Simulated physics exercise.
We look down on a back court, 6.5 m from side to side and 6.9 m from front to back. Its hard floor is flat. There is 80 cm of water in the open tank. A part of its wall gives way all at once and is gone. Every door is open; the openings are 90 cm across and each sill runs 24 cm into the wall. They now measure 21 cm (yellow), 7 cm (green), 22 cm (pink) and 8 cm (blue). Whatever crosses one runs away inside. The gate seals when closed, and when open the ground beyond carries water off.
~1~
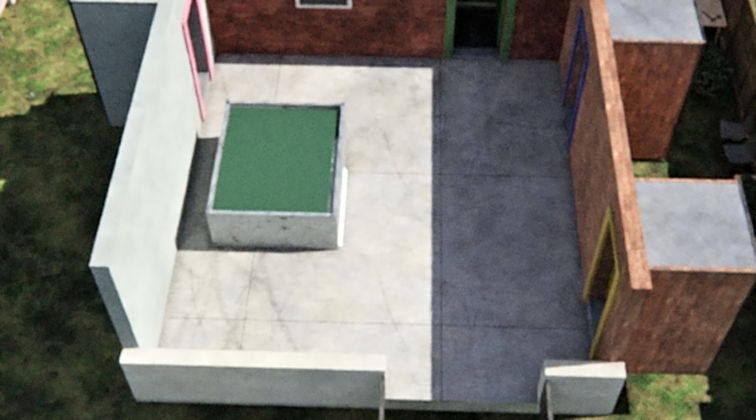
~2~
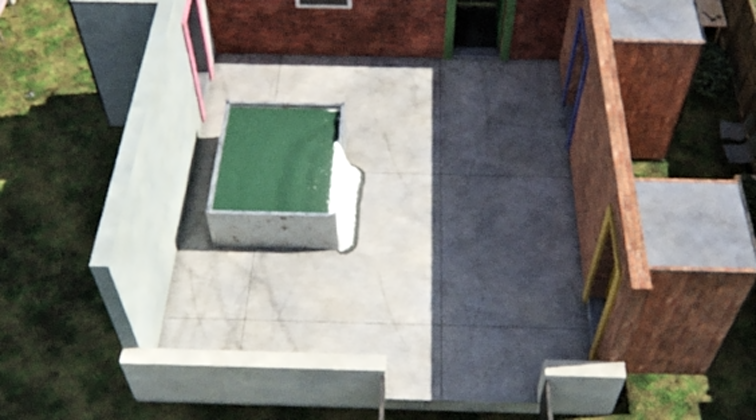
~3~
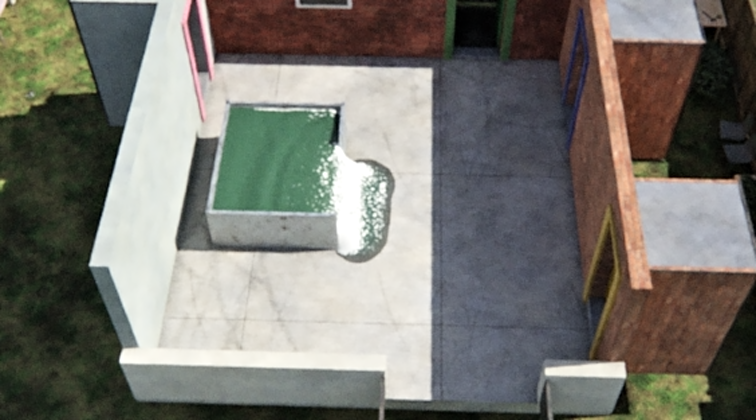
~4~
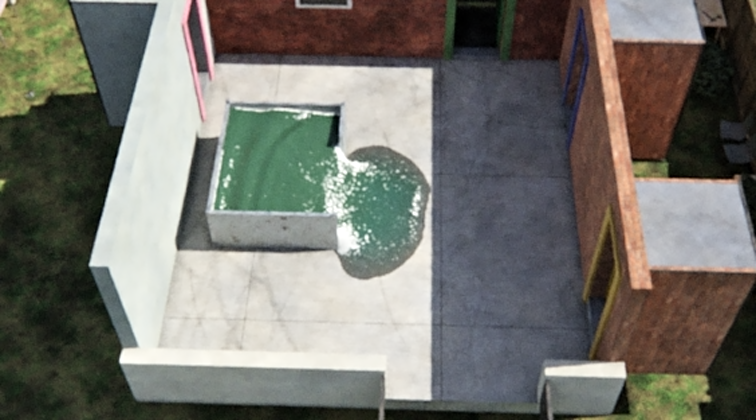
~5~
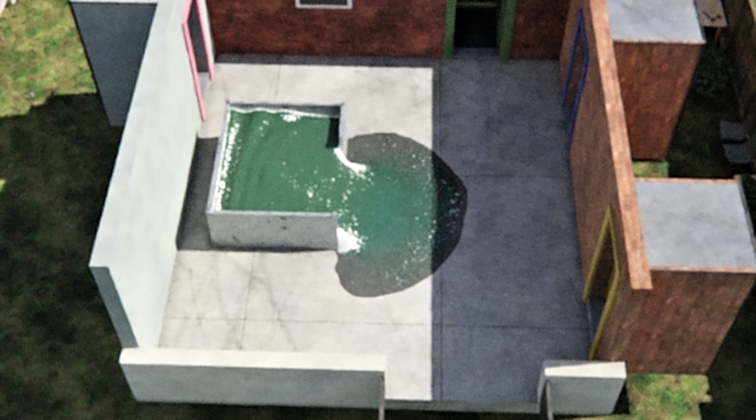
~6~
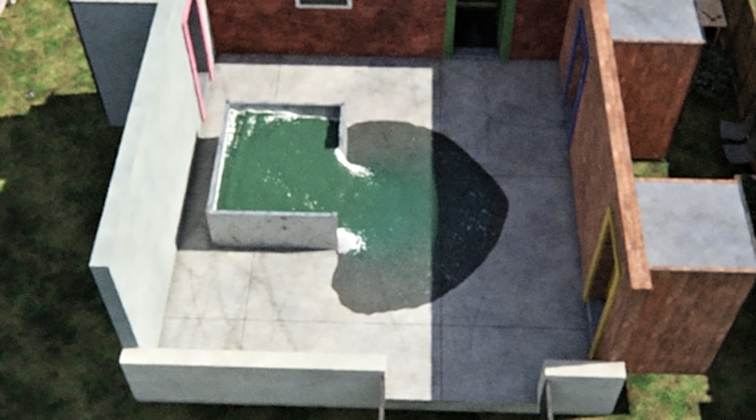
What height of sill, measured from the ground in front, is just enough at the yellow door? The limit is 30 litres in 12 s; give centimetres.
About 21 cm.
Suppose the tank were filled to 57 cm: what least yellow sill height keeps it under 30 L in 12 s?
Some 13.5 cm.
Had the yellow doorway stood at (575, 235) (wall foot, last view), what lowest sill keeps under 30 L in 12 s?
Roughly 29 cm.
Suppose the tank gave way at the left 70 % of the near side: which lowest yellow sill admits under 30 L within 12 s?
About 17 cm.
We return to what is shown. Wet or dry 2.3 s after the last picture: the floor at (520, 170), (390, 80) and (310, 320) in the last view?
In turn: Wet, still dry, still dry.
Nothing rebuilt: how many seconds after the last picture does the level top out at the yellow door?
Near 2.0 s.
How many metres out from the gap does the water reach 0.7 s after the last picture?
Roughly 4.4 m.
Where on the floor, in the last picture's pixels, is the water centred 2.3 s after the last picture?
Near (434, 214).
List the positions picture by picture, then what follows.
Still water, 80 cm deep, in the open tank at (279, 159); the yellow door at (600, 292) is dry, in the first picture.
The front is at (360, 183), 0.3 m from the gap at (337, 195); 0.4 m2 of floor is wet, 80 cm left at the back, in the second picture.
The gap is at (337, 198), the front 0.8 m out at (388, 195); the back of the open tank holds 80 cm, in the third picture.
Water pours out at (338, 199) and has run 1.4 m, to (424, 198); about 11 cm deep outside, 77 cm at the back, in the fourth picture.
Water pours out at (338, 199) and has run 2.1 m, to (463, 199); about 8 cm deep outside, 68 cm at the back, in the fifth picture.
The front is at (503, 209), 2.7 m from the gap at (338, 199); 7.5 m2 of floor is wet, 70 cm left at the back; the yellow door at (600, 292), 4.5 m from the gap, is still 2.1 m from the nearest water, in the sixth picture.
Then, 0.7 s after the last picture water covers 40 % of the floor, deepest (38 cm) near (347, 216); it has not reached the yellow door.
Then, 2.3 s after the last picture water covers 50 % of the floor, deepest (38 cm) near (594, 378); 27 cm at the yellow door, 12 litres in over its 21 cm sill.
Then, 11.3 s after the last picture water covers 100 % of the floor, deepest (13 cm) near (195, 163); 5 cm at the yellow door, 28 litres in over its 21 cm sill.
At the yellow door as built, the water peaked near 28 cm, 2.1 s after the last picture.
Run again over the same 12 s with other heights there, 44 litres in over 19 cm, 20 litres over 22.5 cm. The limit of 30 litres is kept from about 21 cm up.
